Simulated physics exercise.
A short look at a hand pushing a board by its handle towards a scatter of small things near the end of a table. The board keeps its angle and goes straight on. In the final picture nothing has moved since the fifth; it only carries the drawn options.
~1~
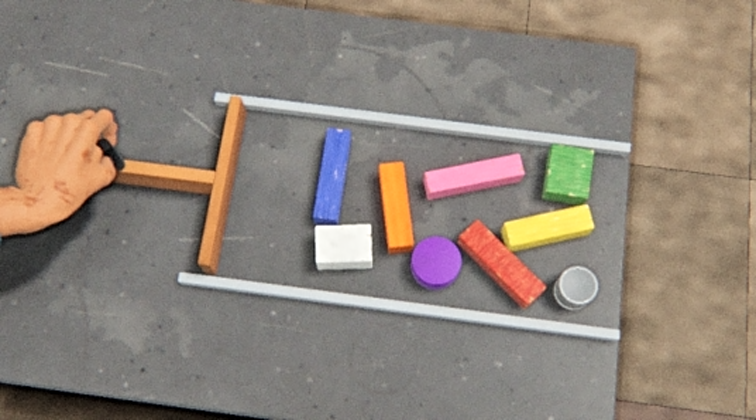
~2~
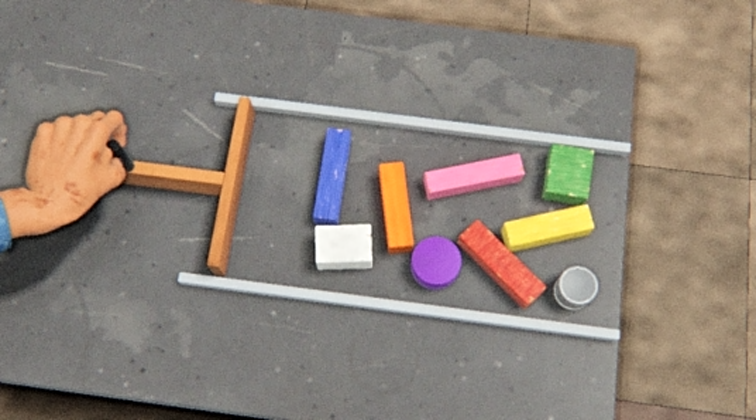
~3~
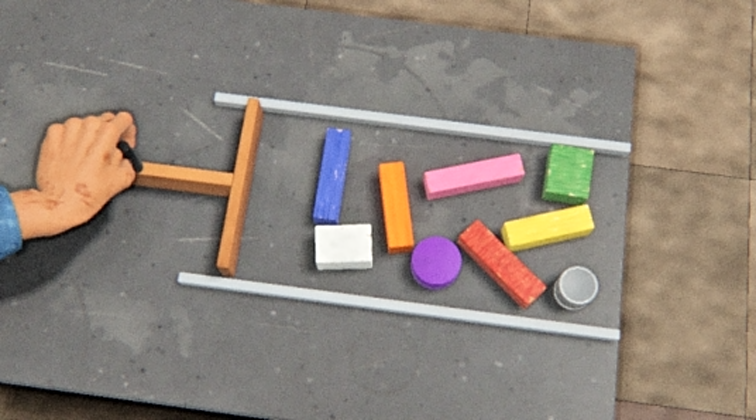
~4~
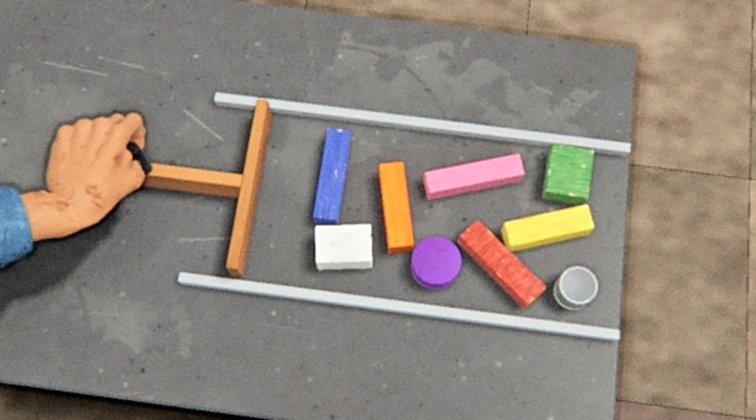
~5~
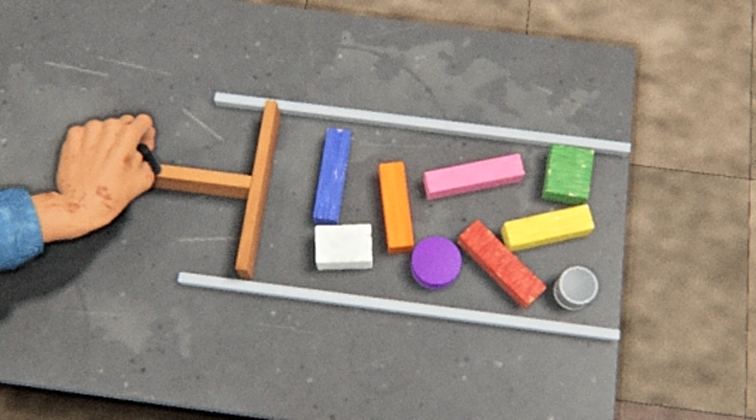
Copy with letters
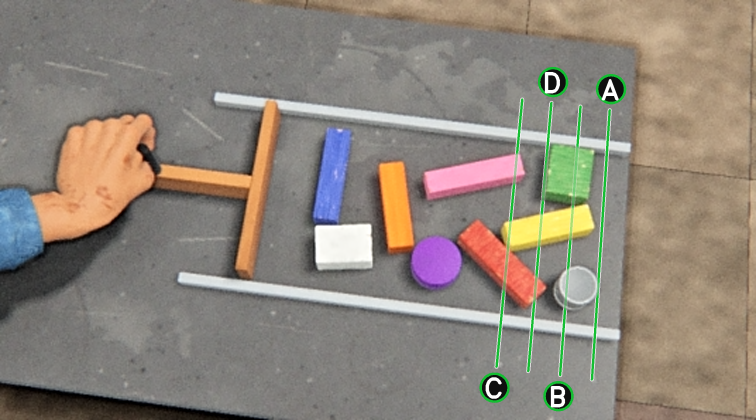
A hand gripping a wooden T-shaped pusher slid it slowly a short way to the right between two pale rails on a dark table, while the colourful blocks, purple disc and grey tin stayed still.
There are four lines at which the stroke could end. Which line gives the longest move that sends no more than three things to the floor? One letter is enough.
It should halt at C.
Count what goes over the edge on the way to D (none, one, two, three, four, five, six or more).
By then, five.
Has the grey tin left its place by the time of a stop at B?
By then, yes.
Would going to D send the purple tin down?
No.
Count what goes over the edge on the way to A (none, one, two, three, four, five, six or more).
Six or more.
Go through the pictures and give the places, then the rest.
The first frame shows green block (568, 175); purple tin (436, 263); board (220, 178).
The second frame shows board (229, 179); orange stick (396, 208).
The third frame shows board (239, 180); yellow bar (547, 229).
The fourth frame shows board (248, 182); grey tin (576, 288).
The fifth frame shows board (257, 183); green block (568, 175); purple tin (436, 263); red bar (501, 265).
On the marked copy, A at (601, 239); B at (571, 235); C at (510, 227); D at (540, 231).
Taking C. A third of the way, board (347, 194); purple tin (442, 267); white block (374, 254).
Two thirds of the way, board (438, 206); green block (602, 185); grey tin (592, 286).
When it is over, board (510, 215); grey tin over the edge; green block over the edge; three fallen.
As for the rest, A drops eight; B drops six; D drops five.
